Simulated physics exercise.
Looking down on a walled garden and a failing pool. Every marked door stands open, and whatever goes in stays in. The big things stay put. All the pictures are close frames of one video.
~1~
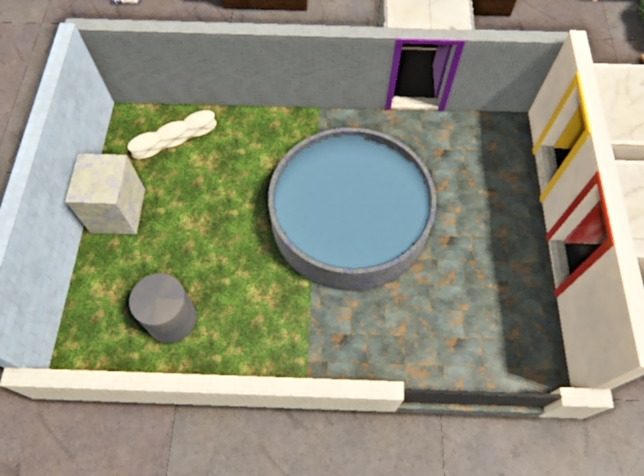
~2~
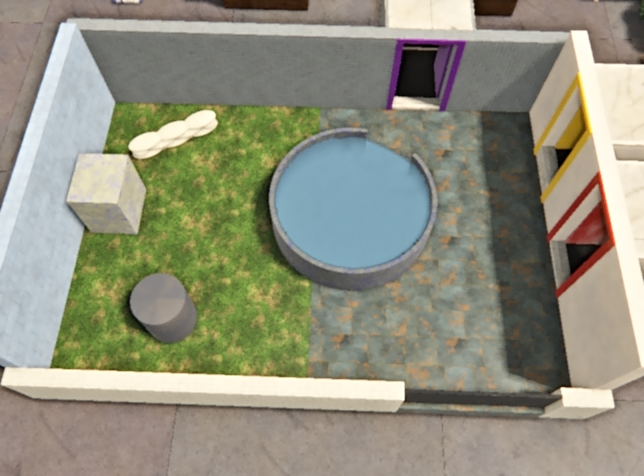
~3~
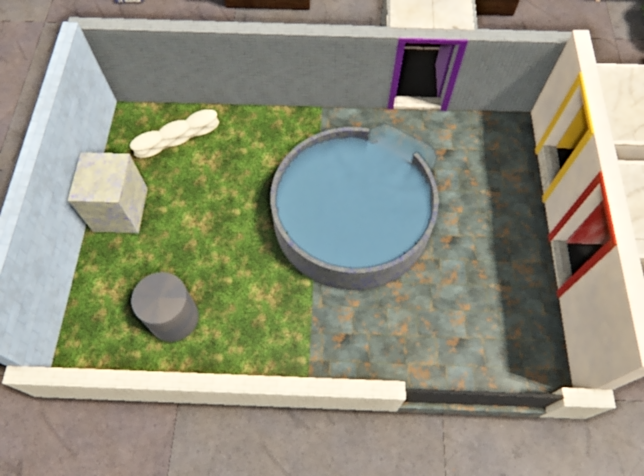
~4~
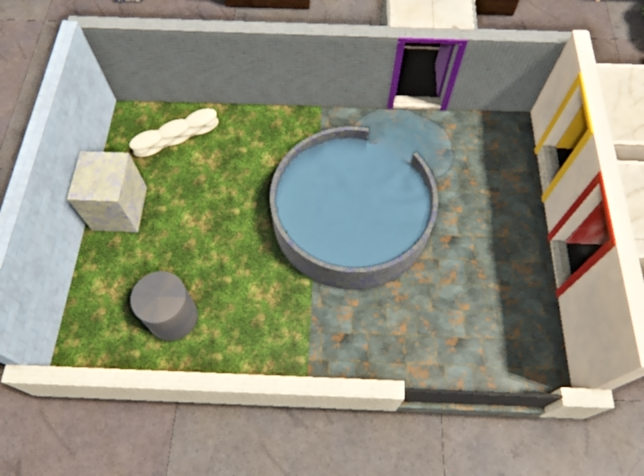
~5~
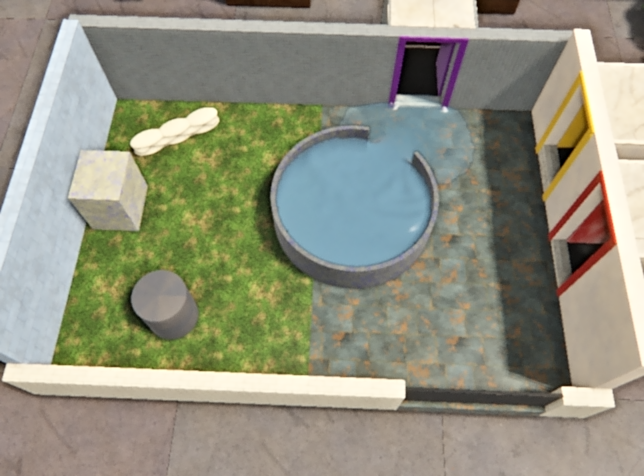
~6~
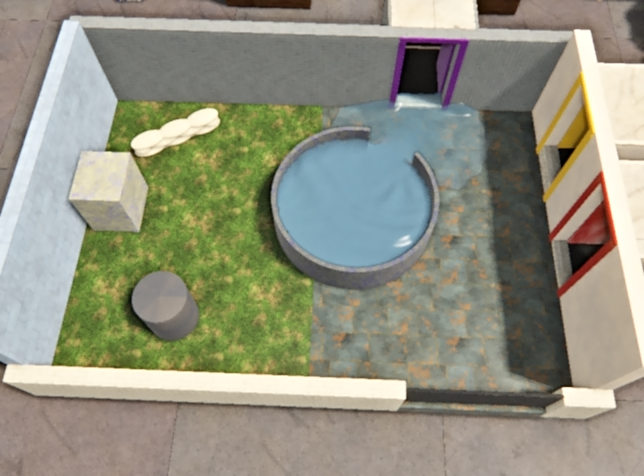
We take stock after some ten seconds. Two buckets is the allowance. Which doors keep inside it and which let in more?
As I see it, purple door: Above two buckets; red door: Up to two buckets; yellow door: Up to two buckets.
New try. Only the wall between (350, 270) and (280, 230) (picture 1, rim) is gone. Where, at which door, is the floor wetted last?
I'd say the purple-painted one.
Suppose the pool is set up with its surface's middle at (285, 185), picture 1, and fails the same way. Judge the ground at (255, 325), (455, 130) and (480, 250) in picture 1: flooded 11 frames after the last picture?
The three spots read left dry, swamped, left dry.
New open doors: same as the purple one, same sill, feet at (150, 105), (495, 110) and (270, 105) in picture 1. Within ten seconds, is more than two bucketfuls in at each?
Lab note, doors in listed order: Under the limit, over the limit, under the limit.
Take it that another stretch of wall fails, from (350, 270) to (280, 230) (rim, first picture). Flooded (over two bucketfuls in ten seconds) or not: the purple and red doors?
I'd say the purple door gets less, but the red door gets less.
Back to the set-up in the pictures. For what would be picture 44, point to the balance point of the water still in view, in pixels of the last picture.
I'd put it at around (386, 216).
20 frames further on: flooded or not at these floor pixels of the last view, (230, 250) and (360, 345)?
The first spot is bone-dry and the second bone-dry.
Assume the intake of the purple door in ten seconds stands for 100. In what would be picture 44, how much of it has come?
My estimate is close to 85 per cent.
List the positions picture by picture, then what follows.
Still water in the round tank at (352, 198), in the first picture.
Water pours out on the round tank's far side and has run to a hidden place, in the second picture.
Water pours out on the round tank's far side and has run to (430, 153), in the third picture.
Water pours out on the round tank's far side and has run to (442, 131), in the fourth picture.
Water pours out on the round tank's far side and has run to (454, 110), in the fifth picture.
Water pours out on the round tank's far side and has run to (476, 112), in the sixth picture.
A moment on, water covers 15 % of the floor; the purple door far over two buckets in, the red door not reached, the yellow door not reached.
Next, water covers 20 % of the floor; the purple door far over two buckets in, the red door not reached, the yellow door wet at the sill, nothing in.
Then, water covers 40 % of the floor; the purple door far over two buckets in, the red door wet at the sill, nothing in, the yellow door wet at the sill, nothing in.
Later, water covers 65 % of the floor; the purple door far over two buckets in, the red door wet at the sill, nothing in, the yellow door wet at the sill, nothing in.
In the end, water covers 90 % of the floor; the purple door far over two buckets in, the red door wet at the sill, nothing in, the yellow door wet at the sill, nothing in.
